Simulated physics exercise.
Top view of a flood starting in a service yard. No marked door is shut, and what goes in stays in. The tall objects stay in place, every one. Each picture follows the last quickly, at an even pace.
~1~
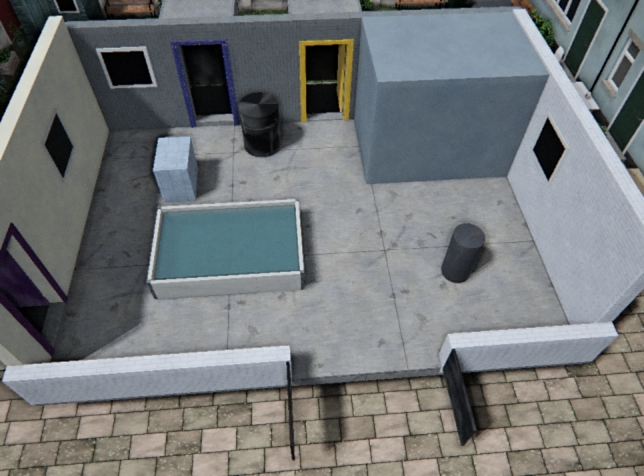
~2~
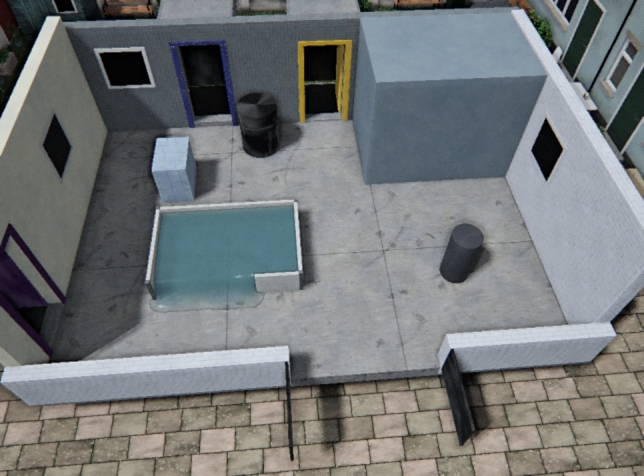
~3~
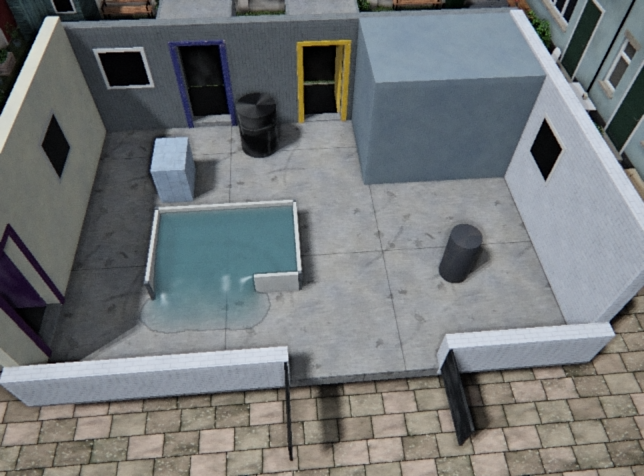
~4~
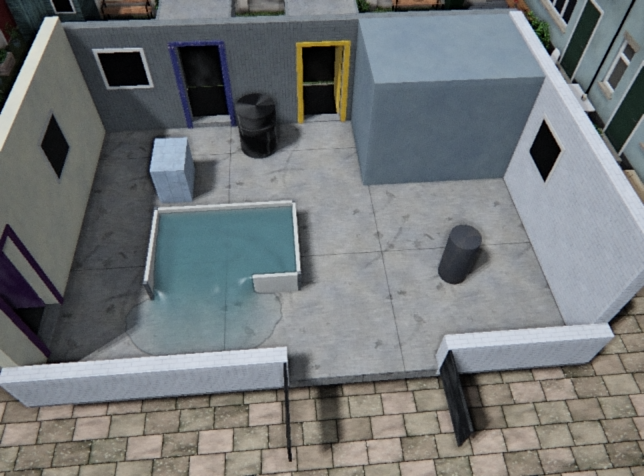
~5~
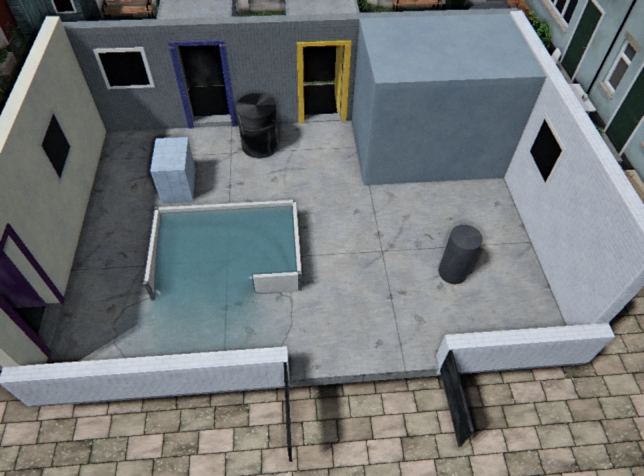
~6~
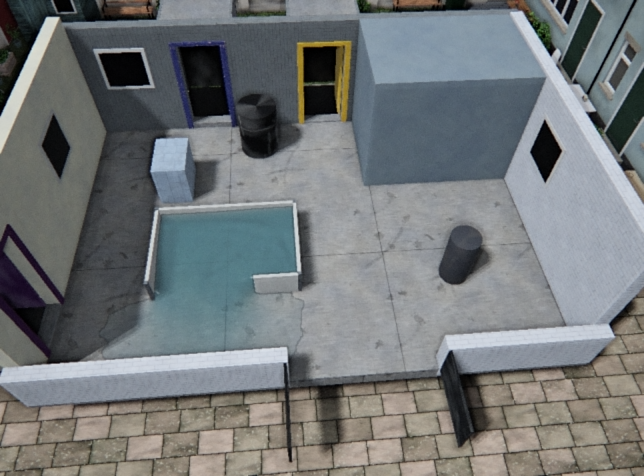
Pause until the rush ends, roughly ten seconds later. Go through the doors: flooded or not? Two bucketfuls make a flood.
Blue door: Not flooded. Purple door: Flooded. Yellow door: Not flooded.
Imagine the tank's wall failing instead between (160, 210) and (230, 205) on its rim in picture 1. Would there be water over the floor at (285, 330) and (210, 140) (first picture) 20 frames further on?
Untouched, then soaked.
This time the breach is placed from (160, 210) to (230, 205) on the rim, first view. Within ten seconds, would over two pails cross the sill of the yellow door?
I'd say yellow tops the limit.
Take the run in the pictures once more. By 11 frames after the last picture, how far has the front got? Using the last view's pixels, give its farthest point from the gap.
Roughly (404, 357).
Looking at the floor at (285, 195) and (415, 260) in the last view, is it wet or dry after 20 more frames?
Taking them as listed, I'd call them not wet and soaked.
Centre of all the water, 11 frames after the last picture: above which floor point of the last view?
I'd say near (205, 304).
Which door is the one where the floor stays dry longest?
The yellow-painted one.
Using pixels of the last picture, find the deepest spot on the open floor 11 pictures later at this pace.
Close to (42, 385), I'd say.
A moment on, water covers 10 % of the floor; the blue door not reached, the purple door not reached, the yellow door not reached.
Next, water covers 20 % of the floor; the blue door not reached, the purple door under two buckets in, the yellow door not reached.
Then, water covers 40 % of the floor; the blue door not reached, the purple door over two buckets in, the yellow door not reached.
Later, water covers 65 % of the floor; the blue door wet at the sill, nothing in, the purple door far over two buckets in, the yellow door not reached.
In the end, water covers 80 % of the floor; the blue door wet at the sill, nothing in, the purple door far over two buckets in, the yellow door wet at the sill, nothing in.
